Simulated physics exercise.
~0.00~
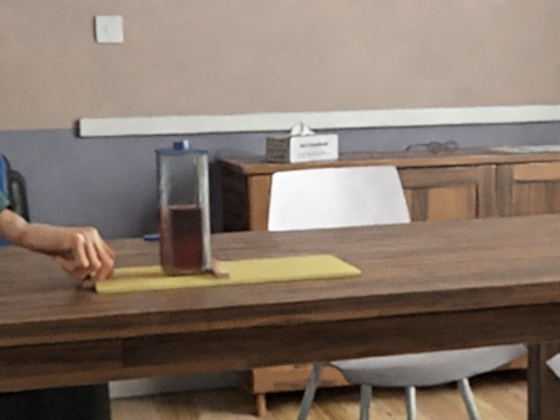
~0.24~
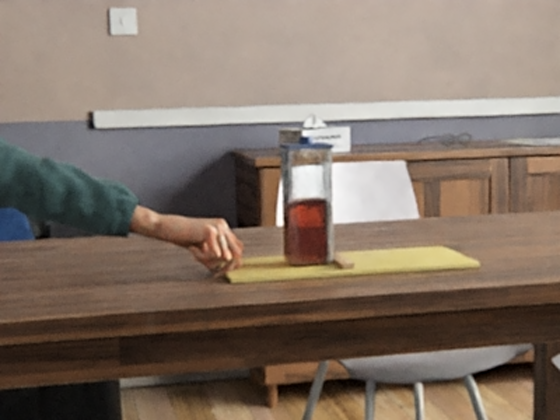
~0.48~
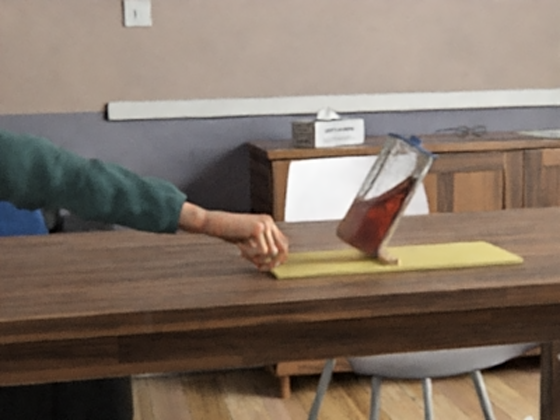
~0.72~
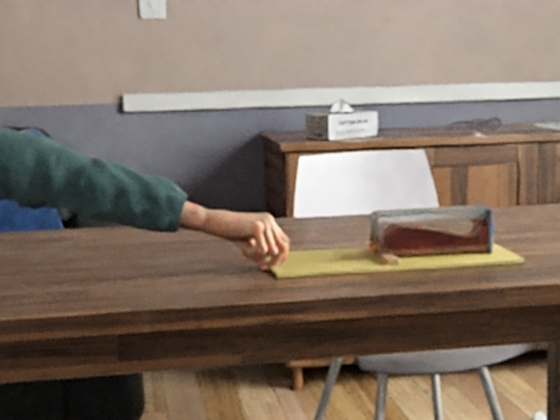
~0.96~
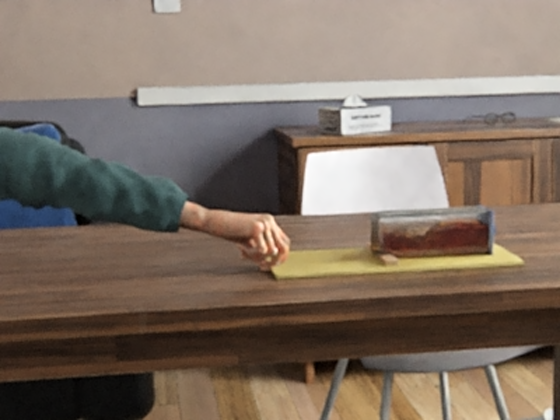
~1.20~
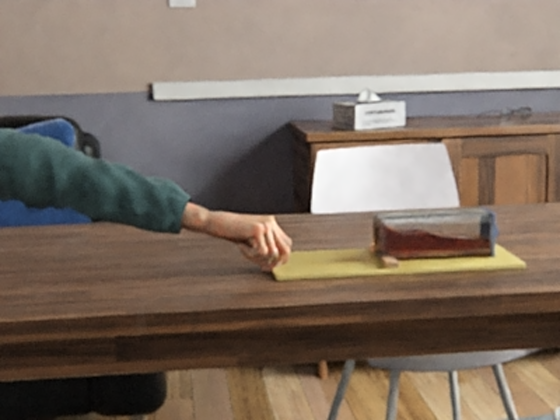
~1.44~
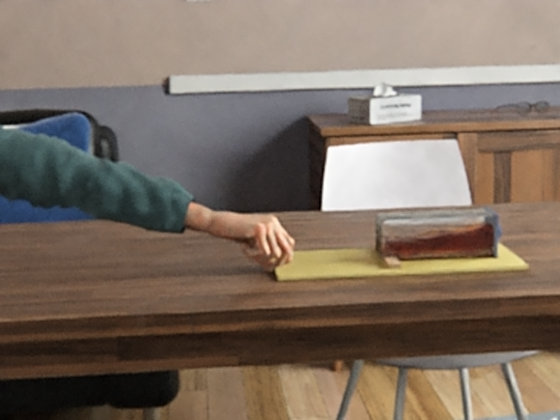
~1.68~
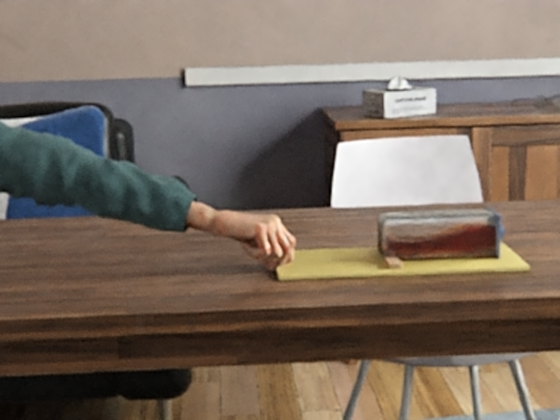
The footage shows a hand sliding a yellow board to the right along a wooden table, carrying an upright square bottle of reddish-brown tea. As the board stops, the bottle tips over to the right and ends lying on its side on the board, the hand still at the board's left end.
